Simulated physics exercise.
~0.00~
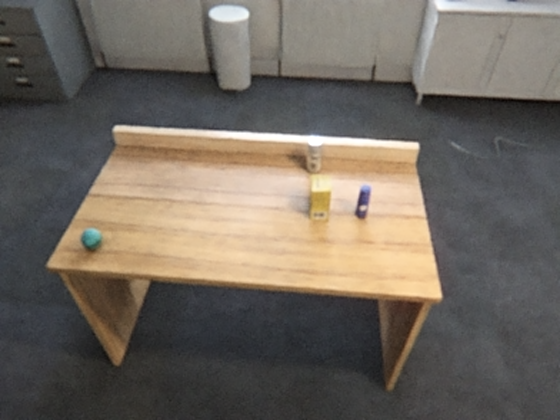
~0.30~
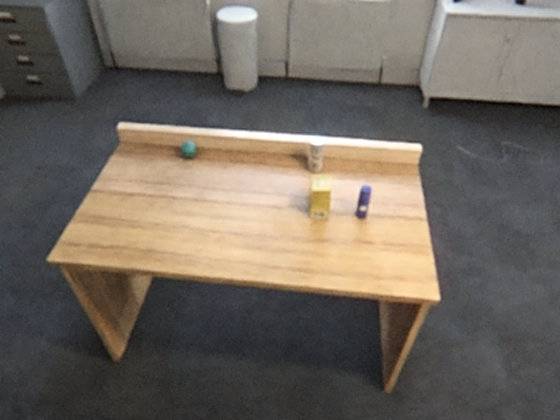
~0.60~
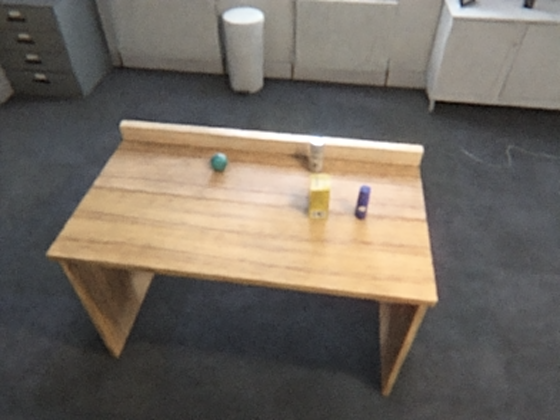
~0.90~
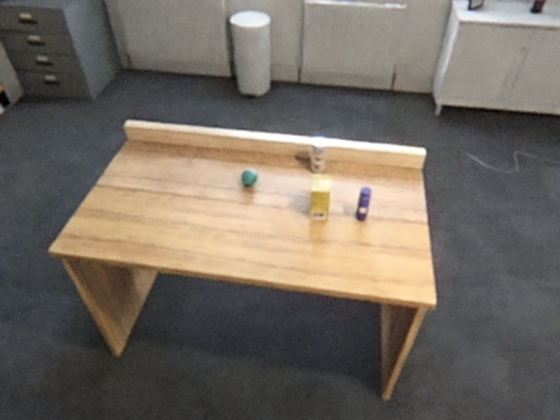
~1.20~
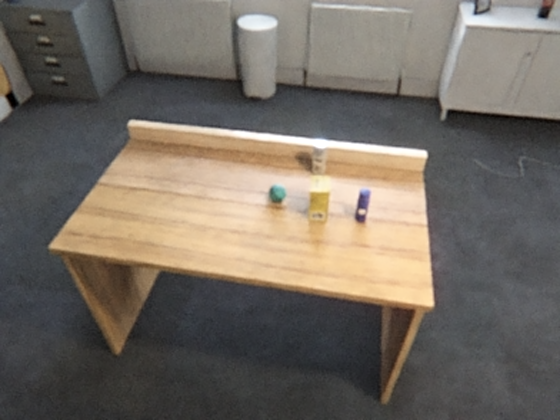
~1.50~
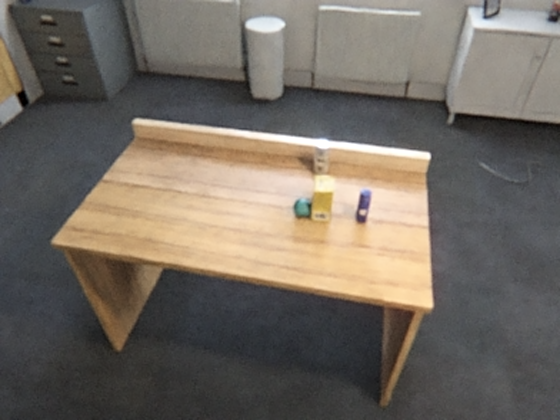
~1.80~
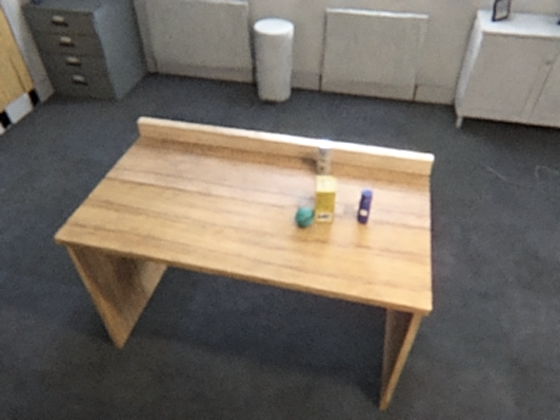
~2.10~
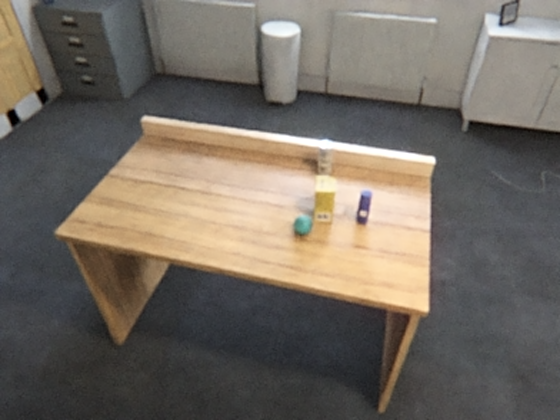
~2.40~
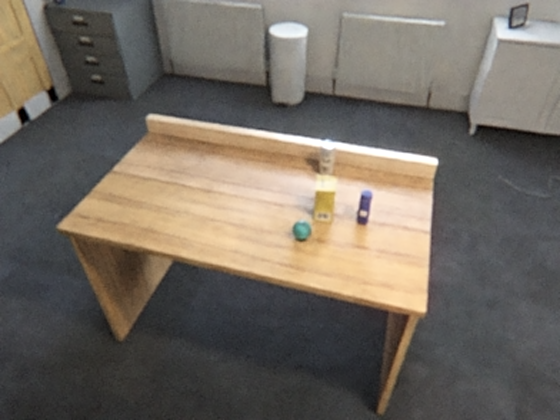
On a wooden table, a turquoise ball leaves the back ledge, nudges a yellow carton and slows beside it.
